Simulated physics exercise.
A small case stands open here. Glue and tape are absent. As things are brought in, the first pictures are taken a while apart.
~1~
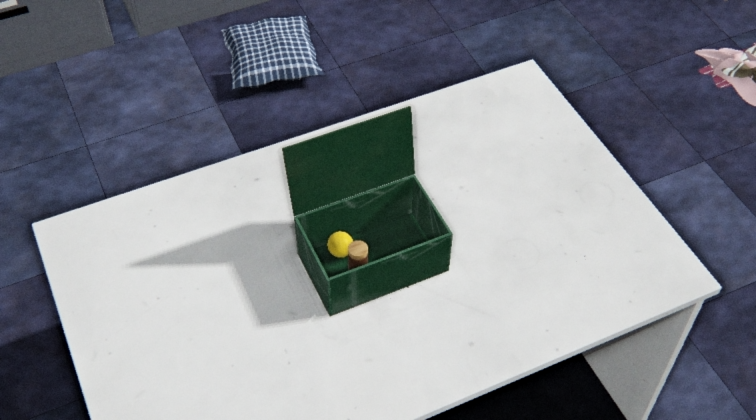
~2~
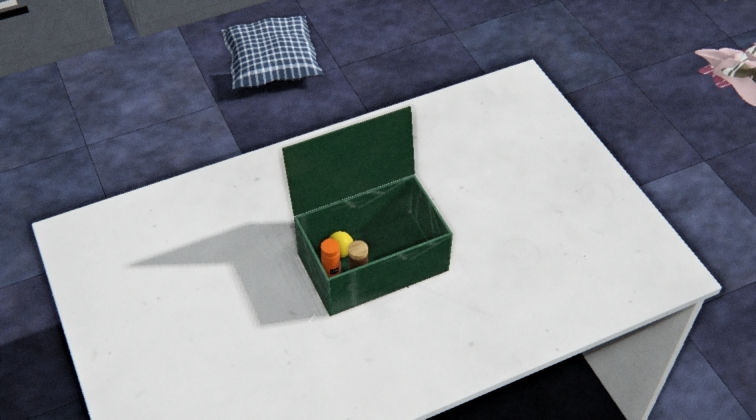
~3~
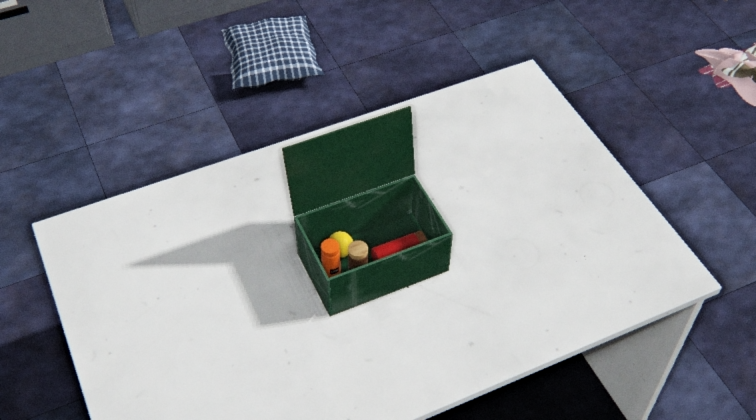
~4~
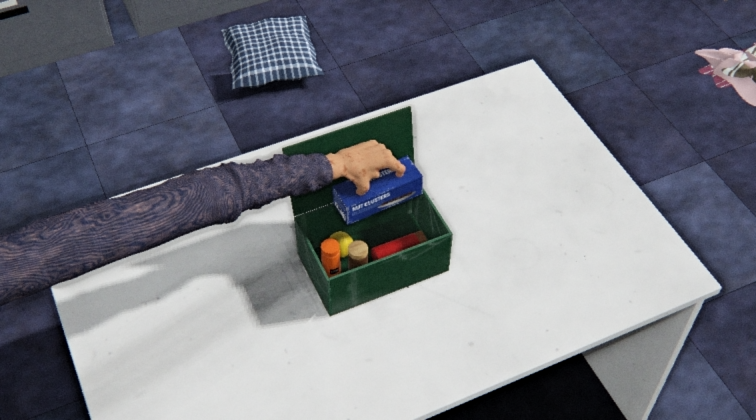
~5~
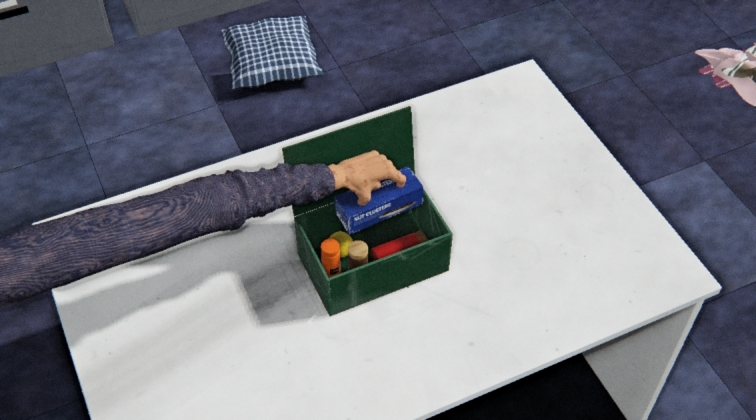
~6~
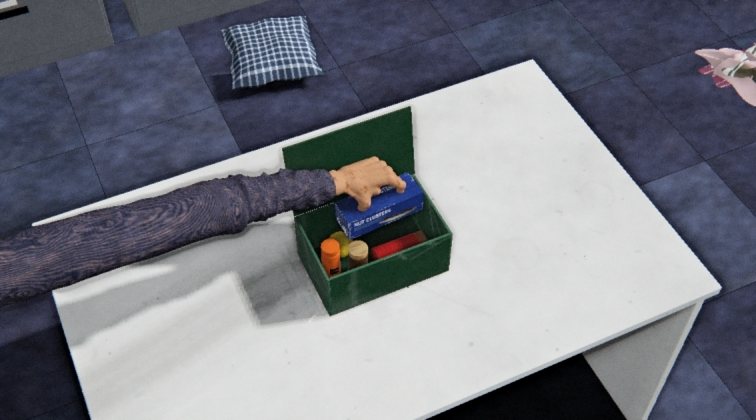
An orange cylinder and then a red block appear beside a yellow ball and a small tan object in an open green case, before a hand reaches in from the left and lowers a blue carton slightly into the case's back.
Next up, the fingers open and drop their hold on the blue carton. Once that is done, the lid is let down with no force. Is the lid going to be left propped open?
Comes fully down.
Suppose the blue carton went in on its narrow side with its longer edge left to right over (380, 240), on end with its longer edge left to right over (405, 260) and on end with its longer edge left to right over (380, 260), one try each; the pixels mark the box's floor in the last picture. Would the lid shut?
Going through the three tries, the lid settles all the way, then hangs open, then hangs open.
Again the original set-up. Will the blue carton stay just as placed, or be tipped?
Well, the blue carton ends up skewed.
Then, 0.90 s after the last picture, lid starting down; blue carton tipped 19° from how it was near (374, 225); yellow lemon rolled a little.
Then, 1.60 s after the last picture, lid 60° above the rim; blue carton tipped 19° from how it was near (373, 225); red shaker rolled a little; yellow lemon rolled a little.
Then, 2.20 s after the last picture, lid 17° above the rim; blue carton tipped 19° from how it was near (372, 225); red shaker rolled a little; yellow lemon rolled a little.
At rest, lid shut; moved from the start, blue carton; the other 4 in place. Seen from the same camera at the end, blue carton near (371, 225).
